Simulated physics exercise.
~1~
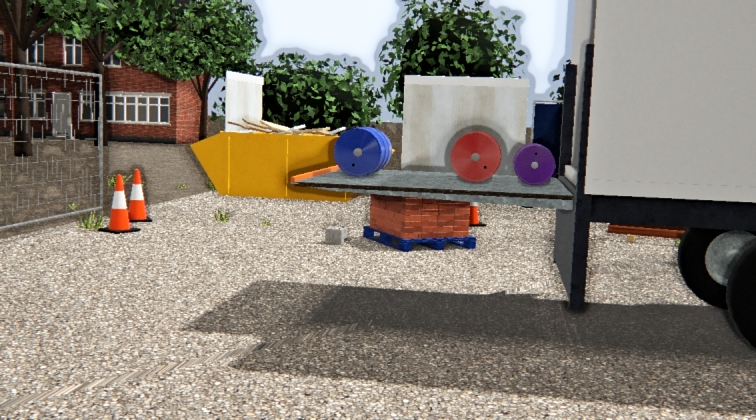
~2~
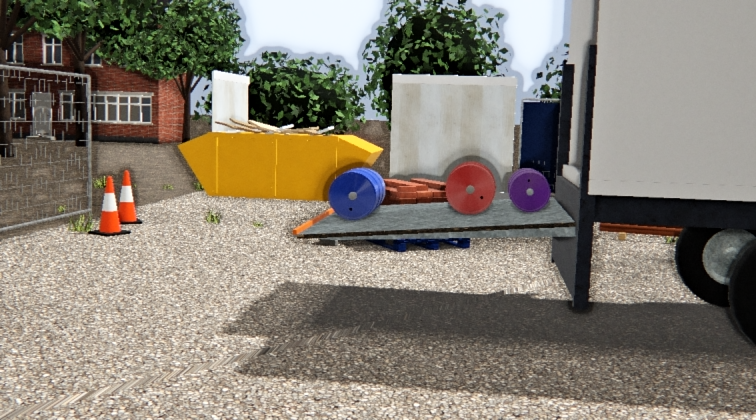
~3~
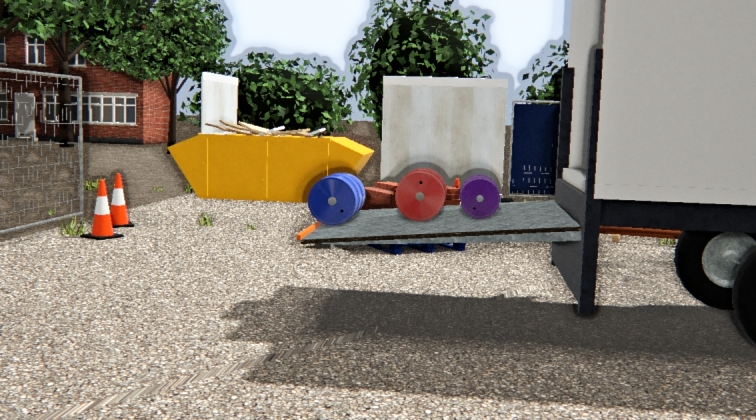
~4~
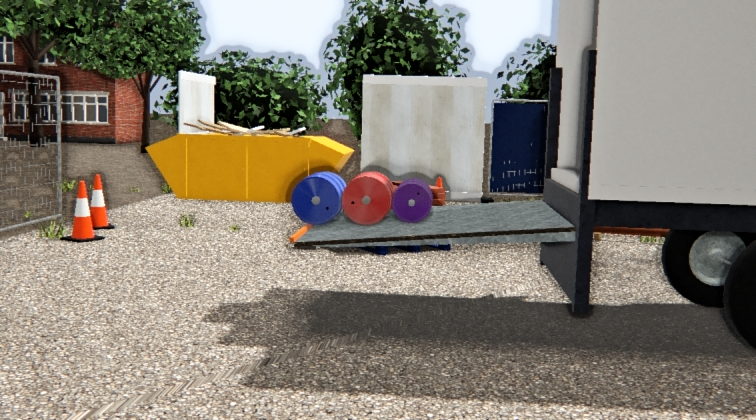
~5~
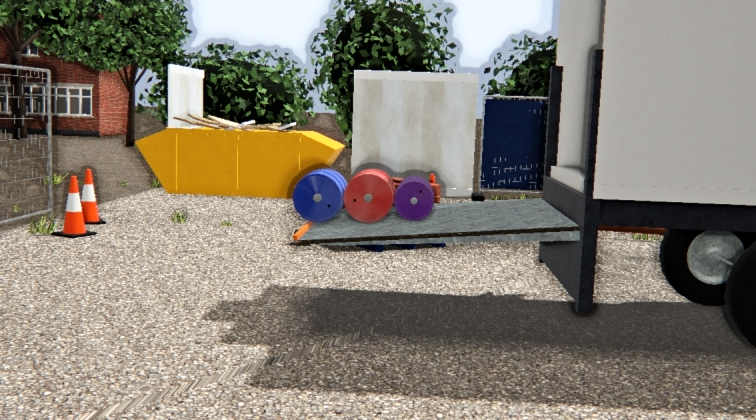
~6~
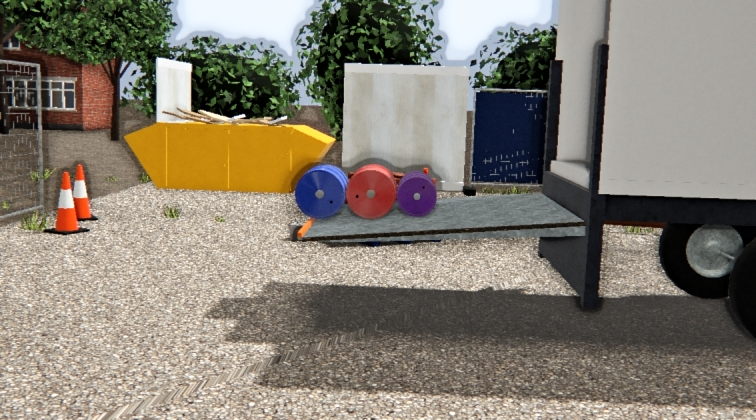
Blue, red and purple drums stood on the raised tail-lift of a truck in a gravel yard until the plate tipped down, and they rolled left, bunching together against the stop at its low edge, where all three stayed on.
